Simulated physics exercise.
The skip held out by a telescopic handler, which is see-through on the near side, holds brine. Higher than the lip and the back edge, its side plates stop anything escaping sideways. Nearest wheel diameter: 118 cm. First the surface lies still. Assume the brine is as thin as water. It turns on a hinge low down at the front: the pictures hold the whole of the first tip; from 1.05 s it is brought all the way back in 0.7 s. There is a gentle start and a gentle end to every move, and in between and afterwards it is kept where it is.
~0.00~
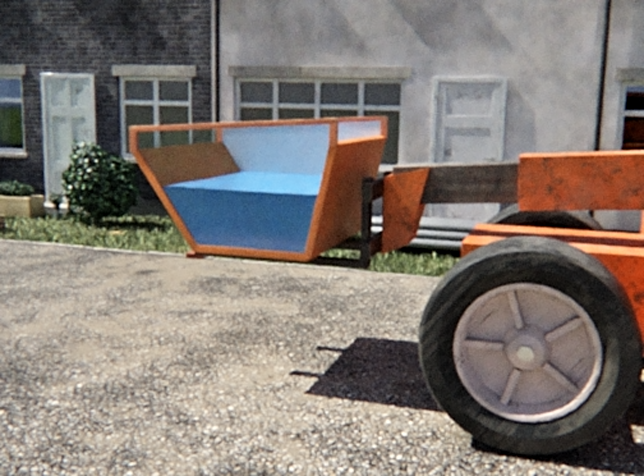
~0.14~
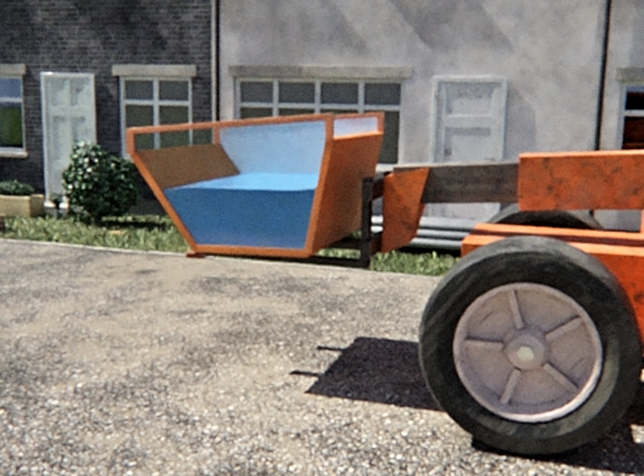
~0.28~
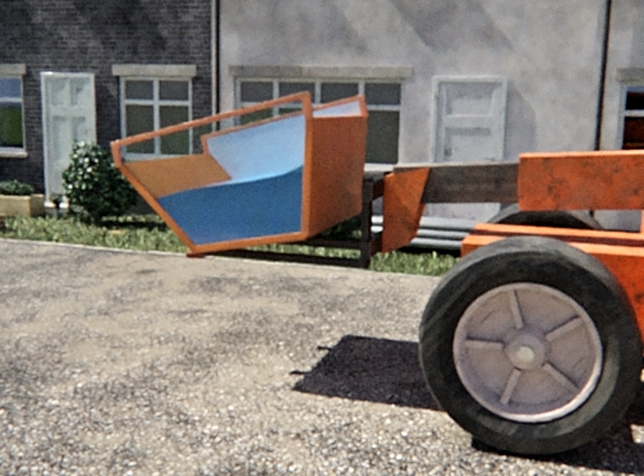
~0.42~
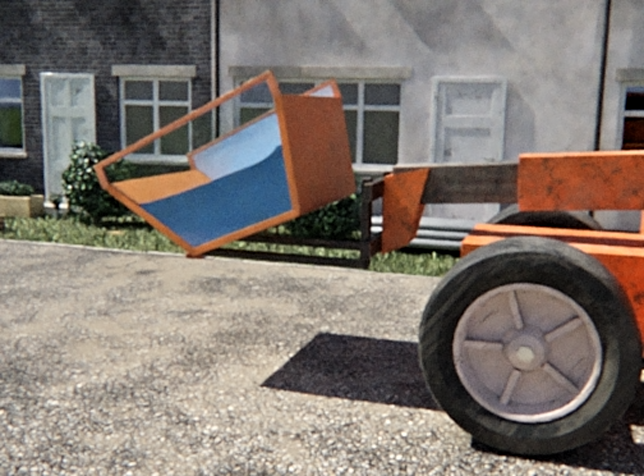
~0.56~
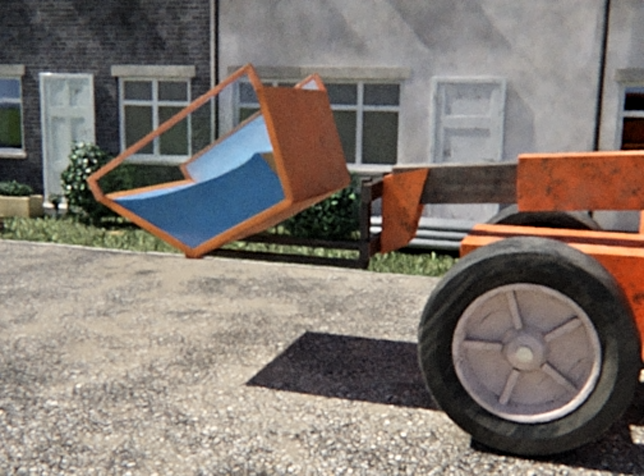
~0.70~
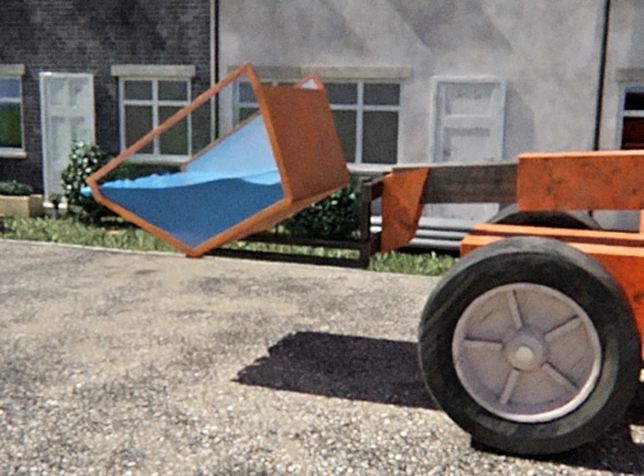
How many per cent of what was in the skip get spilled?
Roughly 51 per cent gets spilled.
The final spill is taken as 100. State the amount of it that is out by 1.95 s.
I'd say somewhere near 80 per cent.
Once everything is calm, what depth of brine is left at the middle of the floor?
Roughly 12 centimetres.
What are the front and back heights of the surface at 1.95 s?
About 16 cm in front and 26 cm behind.
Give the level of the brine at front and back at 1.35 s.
Front: 38 cm; back: 0 cm.
After 1.35 s the skip is at 19° forwards, the surface stands 0 cm at the back and 39 cm at the front; 40 per cent has gone, over the front.
After 1.95 s the surface stands 27 cm at the back and 17 cm at the front; 43 per cent has gone, over the front.
After 2.55 s the surface stands 30 cm at the back and 11 cm at the front; 46 per cent has gone, over the front.
After 4.64 s 51 per cent has gone, over the front, 225 of 442 litres.
